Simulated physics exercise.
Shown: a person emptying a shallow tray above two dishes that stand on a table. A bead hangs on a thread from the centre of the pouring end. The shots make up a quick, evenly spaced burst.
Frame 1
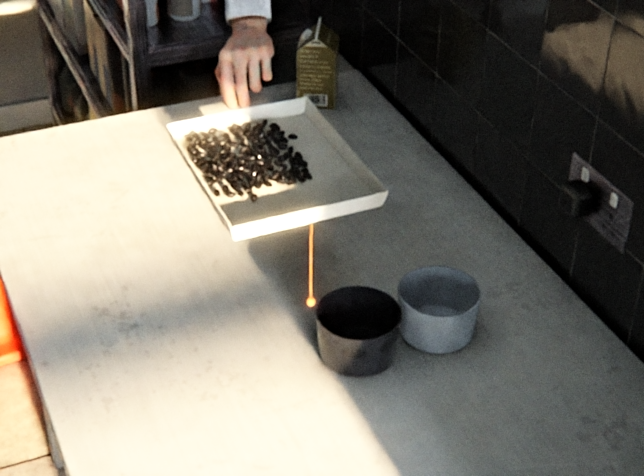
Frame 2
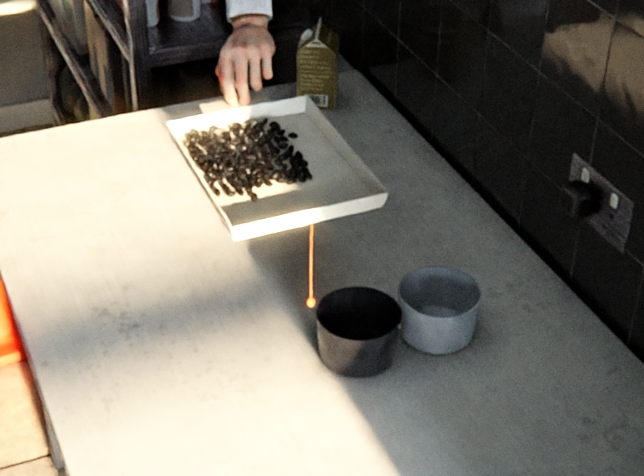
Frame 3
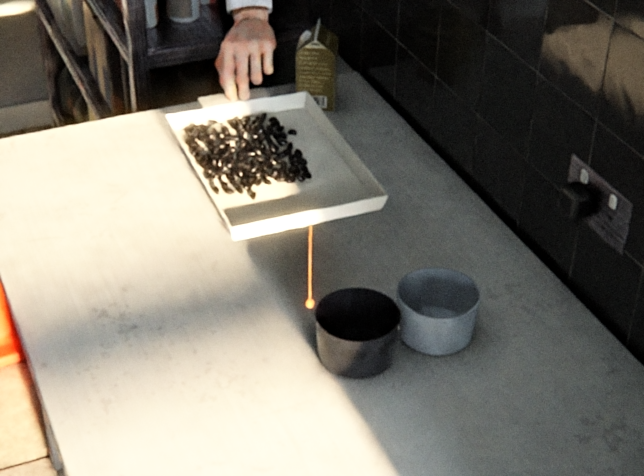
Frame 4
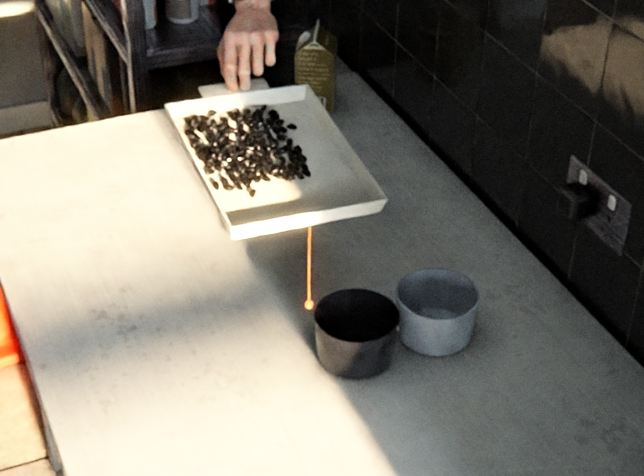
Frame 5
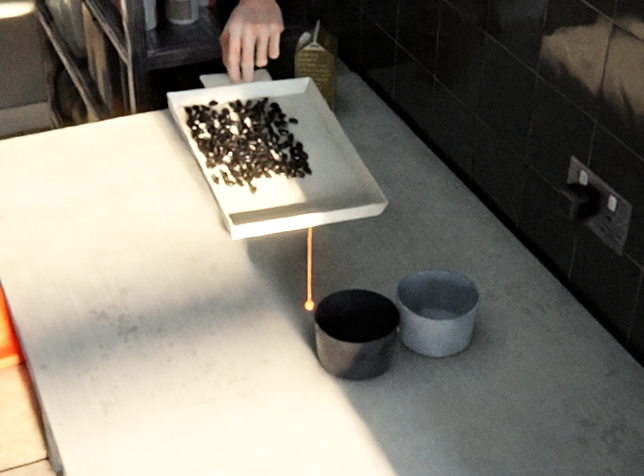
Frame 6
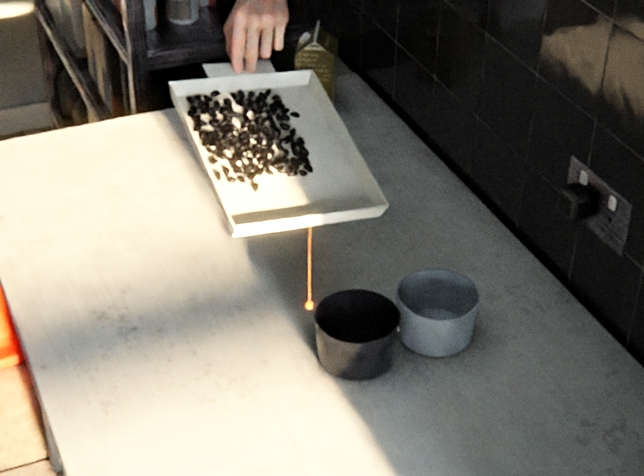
At first, a hand holds a shallow white tray of black beans almost level above a table with two dishes, a bead hanging from its near edge. Then the hand steadily lifts the far end, and the near edge dips slightly at its right corner, while the beans stay clustered toward the back.
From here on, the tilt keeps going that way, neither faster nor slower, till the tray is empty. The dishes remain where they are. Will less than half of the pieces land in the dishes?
No: Basically it's a mostly caught load, that one.
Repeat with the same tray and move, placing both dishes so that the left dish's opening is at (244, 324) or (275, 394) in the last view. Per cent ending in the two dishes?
You'd get near 20 per cent and afterwards near 0 per cent.
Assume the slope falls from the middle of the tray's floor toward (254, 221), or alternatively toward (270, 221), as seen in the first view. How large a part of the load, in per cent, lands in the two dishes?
First case around 0 per cent, second case 0 per cent.
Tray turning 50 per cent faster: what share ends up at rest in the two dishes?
Estimated share: Some 70%.
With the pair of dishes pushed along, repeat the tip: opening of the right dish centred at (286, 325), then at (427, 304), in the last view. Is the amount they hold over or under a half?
Try 1: A lesser share; try 2: The greater share.
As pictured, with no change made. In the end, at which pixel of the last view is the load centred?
I'd put the middle somewhere around (368, 350).
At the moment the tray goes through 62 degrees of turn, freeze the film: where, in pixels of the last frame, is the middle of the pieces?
Roughly at (353, 209).
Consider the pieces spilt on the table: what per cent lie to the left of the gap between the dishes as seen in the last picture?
Left share: Some 50 per cent.
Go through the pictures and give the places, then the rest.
Corners of the pouring end at (234, 224) and (383, 190), level; middle of the load at (251, 158), black beans; left dish at (376, 354); right dish at (458, 331); bead on its thread at (311, 302), in the first frame.
Corners of the pouring end at (234, 225) and (383, 191), level; middle of the load at (251, 157), in the second frame.
Corners of the pouring end at (234, 225) and (383, 194), tipped barely, lowest at the right corner; middle of the load at (250, 154), in the third frame.
Corners of the pouring end at (234, 224) and (383, 197), tipped a little, lowest at the right corner; middle of the load at (250, 148), in the fourth frame.
Corners of the pouring end at (236, 224) and (383, 200), tipped a little, lowest at the right corner; middle of the load at (251, 142), in the fifth frame.
Corners of the pouring end at (237, 223) and (384, 203), tipped clearly, lowest at the right corner; middle of the load at (253, 136); left dish at (375, 358); right dish at (457, 335), in the sixth frame.
Soon after the last picture, tray tipped steeply; most on the tray; a stray few in the left dish; a stray few in the right dish; a stray few outside both; a small part in the air.
A little later, tray tipped past a quarter turn; about half on the tray; about a quarter in the left dish; a small part in the right dish; a small part outside both; a small part in the air.
Later still, tray tipped past a quarter turn; most in the left dish; a small part in the right dish; a small part outside both.
At rest, tray tipped past a quarter turn; most in the left dish; a small part in the right dish; a small part outside both.
